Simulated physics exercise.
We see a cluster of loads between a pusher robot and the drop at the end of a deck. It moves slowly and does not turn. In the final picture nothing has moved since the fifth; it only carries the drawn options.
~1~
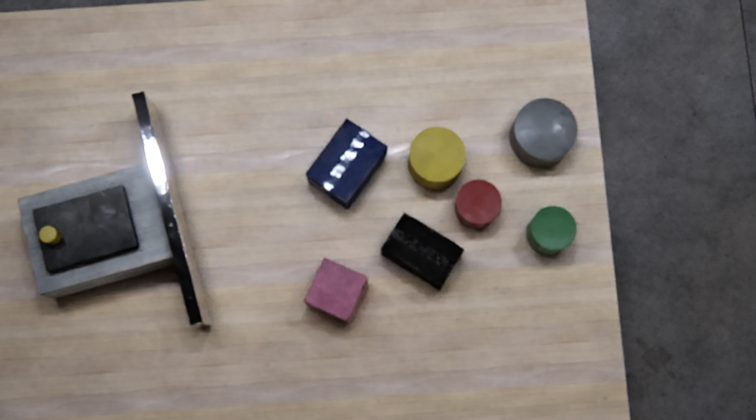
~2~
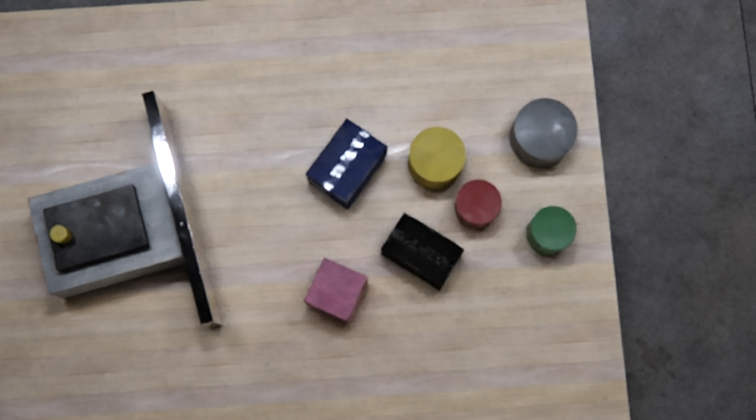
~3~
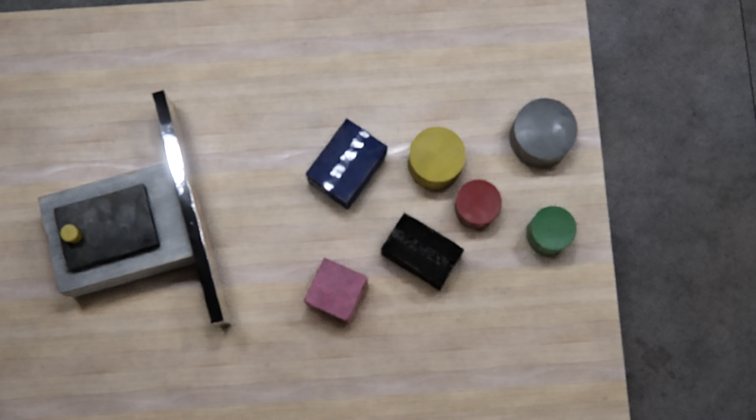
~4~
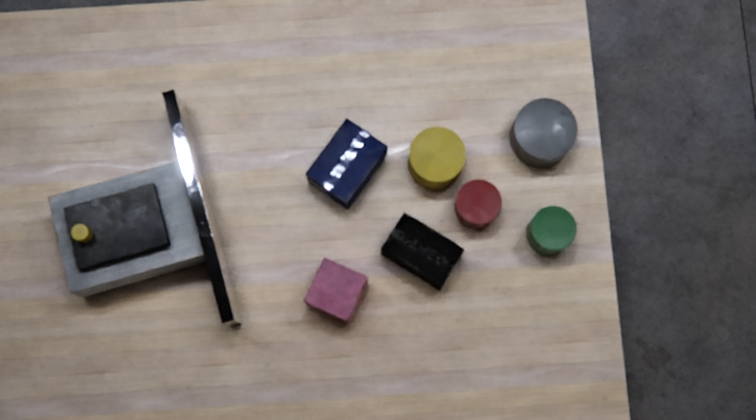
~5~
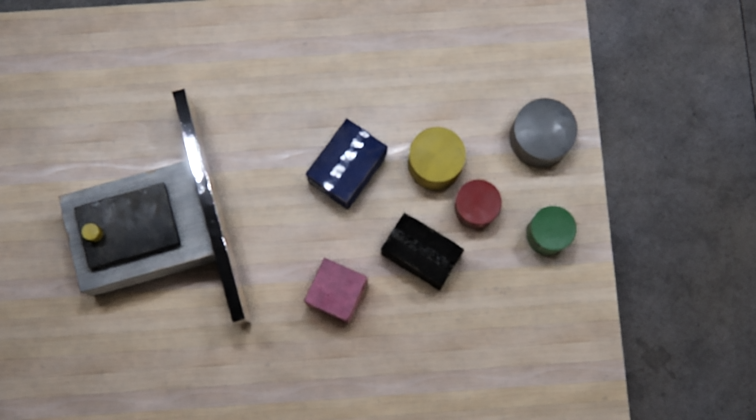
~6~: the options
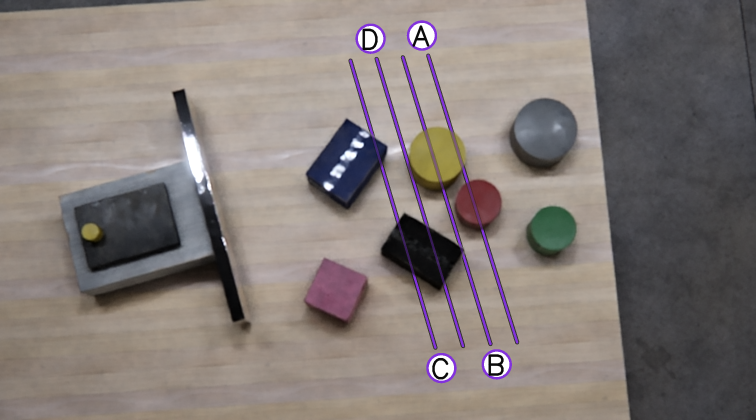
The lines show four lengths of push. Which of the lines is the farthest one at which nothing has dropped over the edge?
Up to line A.
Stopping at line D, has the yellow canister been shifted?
Yes.
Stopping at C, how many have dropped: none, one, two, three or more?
The count is none.
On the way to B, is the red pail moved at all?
Yes.
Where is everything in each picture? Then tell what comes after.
In the first frame, pink crate (336, 291); robot (93, 227); grey canister (543, 134).
In the second frame, robot (103, 226); blue parcel (347, 165).
In the third frame, robot (113, 225); green pail (551, 231).
In the fourth frame, robot (124, 225); pink crate (336, 291).
In the fifth frame, robot (135, 224); yellow canister (436, 159); blue parcel (347, 165); black box (422, 252).
On the marked copy, A at (472, 195); B at (446, 197); C at (392, 200); D at (419, 198).
With A. Early on, robot (229, 218); pink crate (365, 279); grey canister (543, 134).
Further on, robot (325, 212); red pail (501, 188); black box (482, 226).
At the end, robot (399, 207); grey canister (592, 120); green pail (577, 233); nothing has fallen.
As for the rest, B is safe but short; C is safe but short; D is safe but short.
